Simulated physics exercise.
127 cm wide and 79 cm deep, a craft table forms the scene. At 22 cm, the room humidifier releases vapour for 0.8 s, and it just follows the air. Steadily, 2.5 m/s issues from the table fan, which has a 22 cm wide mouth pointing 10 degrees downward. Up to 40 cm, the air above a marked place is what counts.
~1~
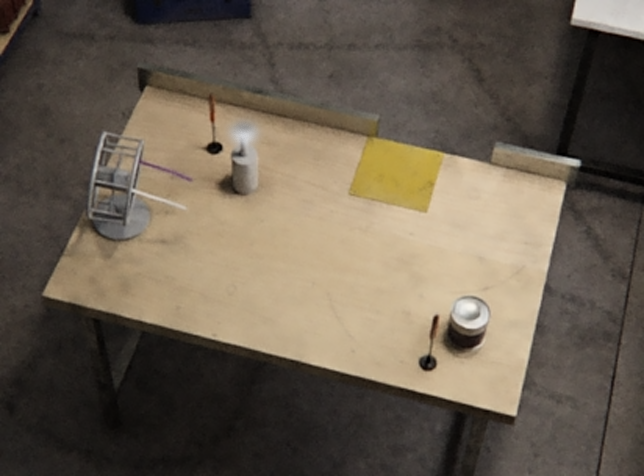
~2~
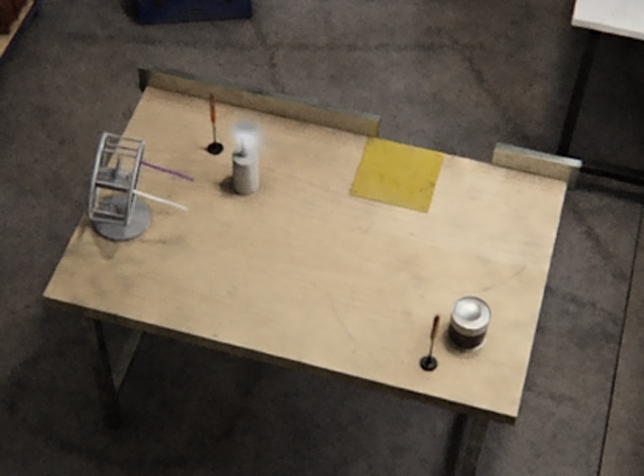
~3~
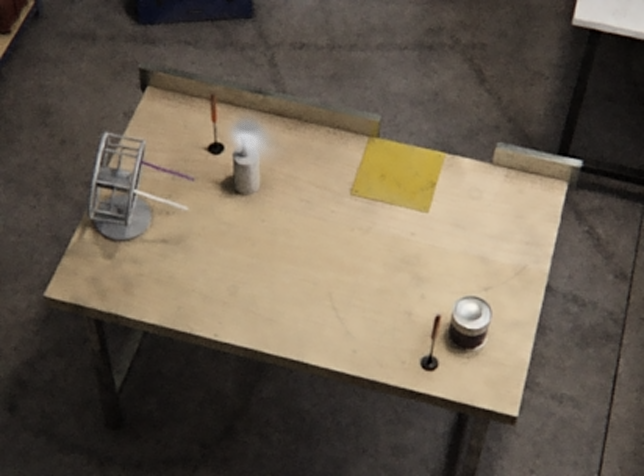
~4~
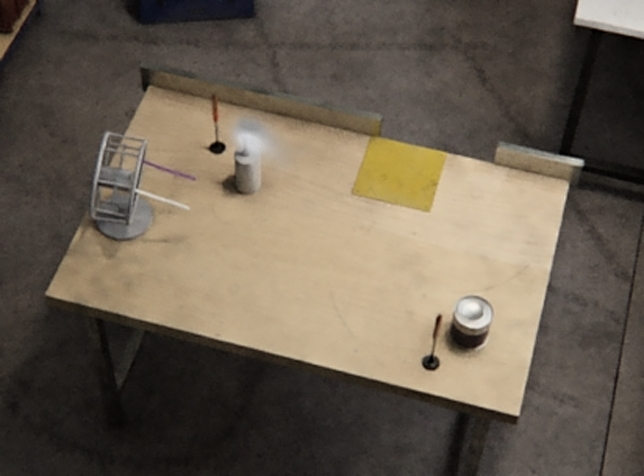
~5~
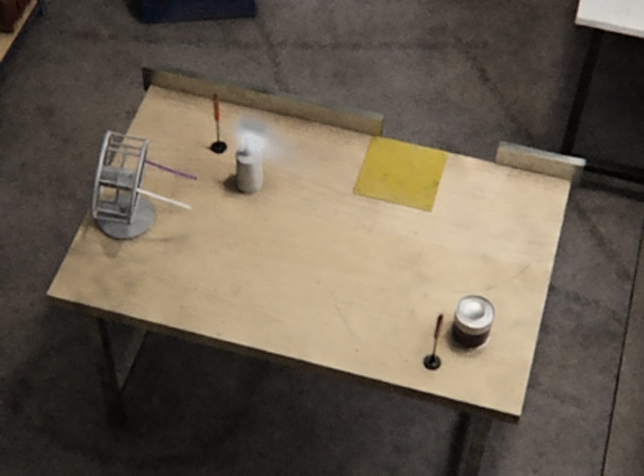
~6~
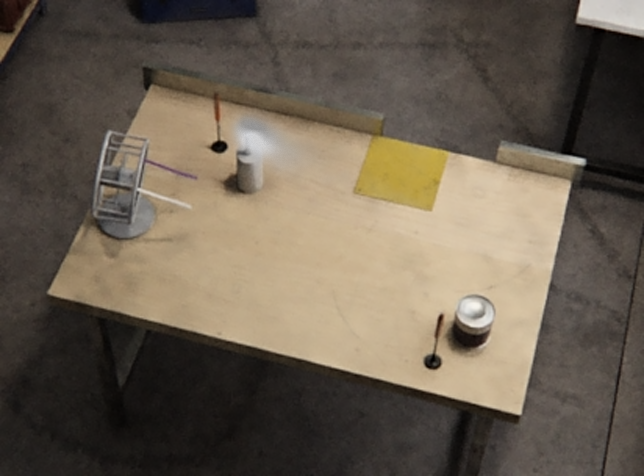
The clip opens on a wooden table holding a grey fan with purple and white ribbons, a small humidifier, a yellow mat and a tin, with a compact puff of white vapour above the humidifier. The vapour then spreads slightly rightward into a faint, wider haze, while everything else stays practically still.
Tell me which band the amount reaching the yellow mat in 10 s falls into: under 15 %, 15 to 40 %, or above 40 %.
I would put it at above 40 %.
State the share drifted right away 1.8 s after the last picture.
Estimate: Close to 60 %.
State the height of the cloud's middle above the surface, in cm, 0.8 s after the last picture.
About 14 cm up.
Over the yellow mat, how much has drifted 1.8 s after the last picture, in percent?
I'd put it at about 60 percent.
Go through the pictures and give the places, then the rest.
In the first frame, the vapour is thickest near (244, 133), the room humidifier stands at (244, 143) and the table fan is at (115, 179).
In the second frame, the vapour is thickest near (247, 135) and the yellow mat is centred on (398, 174).
In the third frame, the vapour is thickest near (249, 135), a ribbon ends at (214, 122) and a ribbon ends at (434, 338).
In the fourth frame, the vapour is thickest near (252, 136) and reaches out to (279, 154) and the top of a tin is at (474, 311).
In the fifth frame, the vapour is thickest near (255, 137) and reaches out to (289, 156).
In the sixth frame, the vapour is thickest near (257, 137) and reaches out to (301, 162), a ribbon ends at (218, 120) and a ribbon ends at (437, 337).
Then, 0.8 s after the last picture we count, 27 % has passed over the yellow mat, with 96 % still about or yet to come, and the middle of the rest is near (359, 167).
Then, 1.8 s after the last picture we count, 61 % has passed over the yellow mat, with 42 % still about or yet to come, and the middle of the rest is near (531, 150).
Then, 3.8 s after the last picture we count, 64 % has passed over the yellow mat, with 3 % still about or yet to come.
Then, 9.8 s after the last picture we count, 64 % has passed over the yellow mat, with 0 % still about or yet to come.
